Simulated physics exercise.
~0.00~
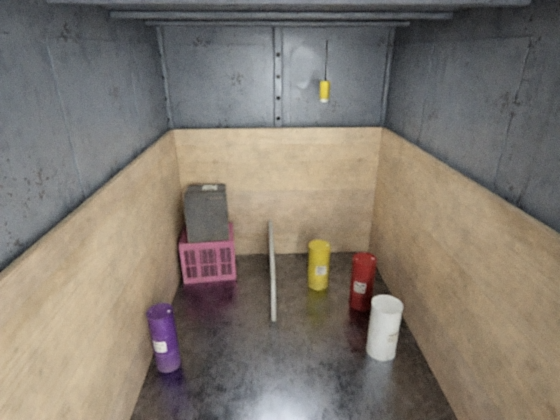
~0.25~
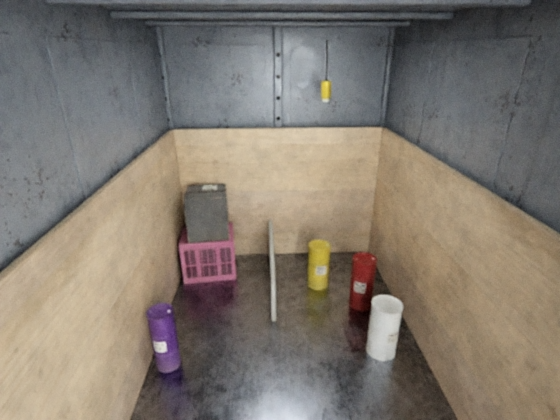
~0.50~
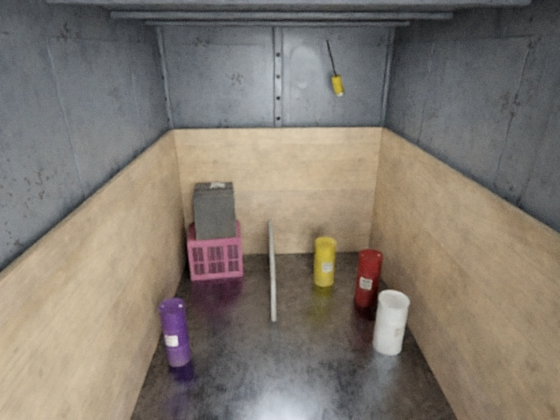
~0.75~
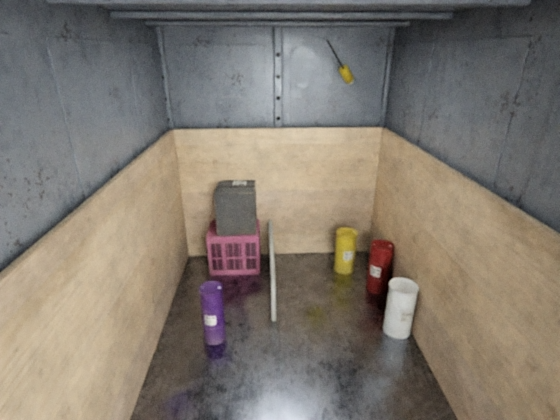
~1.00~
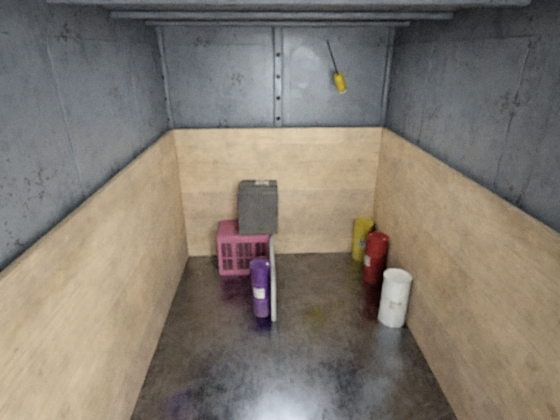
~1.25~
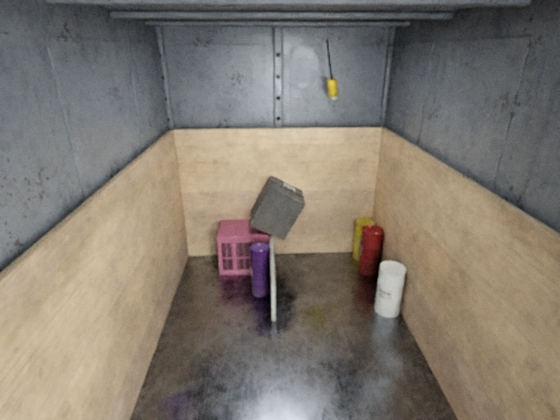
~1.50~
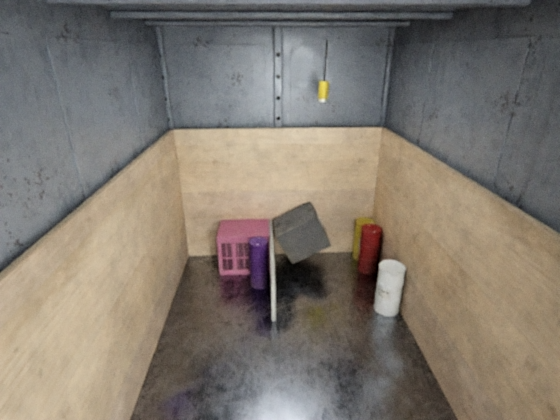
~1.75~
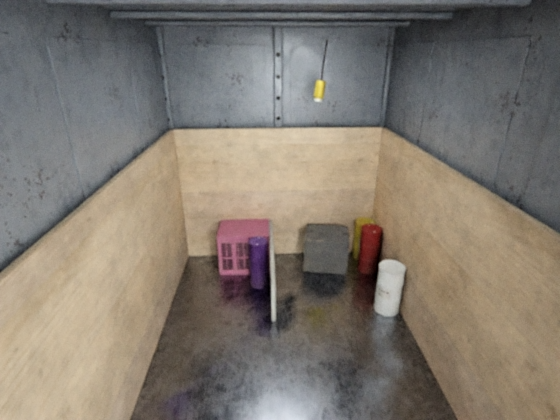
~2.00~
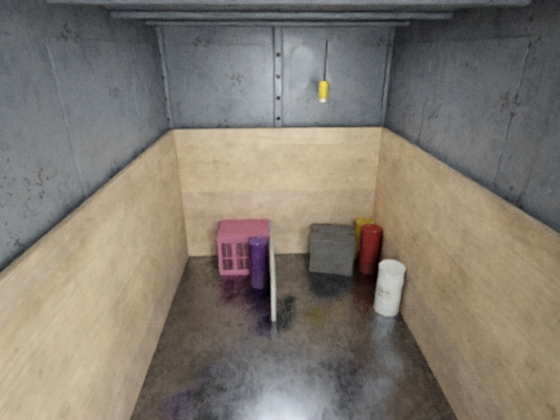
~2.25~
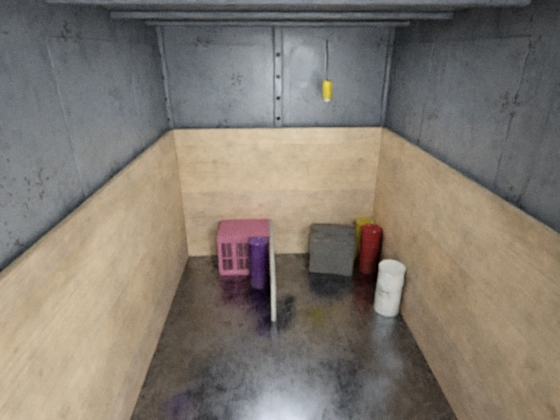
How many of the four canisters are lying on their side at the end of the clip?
None of them are. The yellow, white, purple and red canisters all slide from their places but are still standing upright at the end.
The clip opens on a load bay with a low upright board on its floor, a grey box on a pink chest at left, a purple canister nearer, and yellow, red and white canisters at right, while a yellow lamp hangs above. The lamp swings right and the load slides right and towards the far end. The pink chest and purple canister come to rest by the board. The grey box then tips off the chest, tumbles over the board and lands on the floor beyond. It ends on its side near the yellow and red canisters, with every canister still upright.
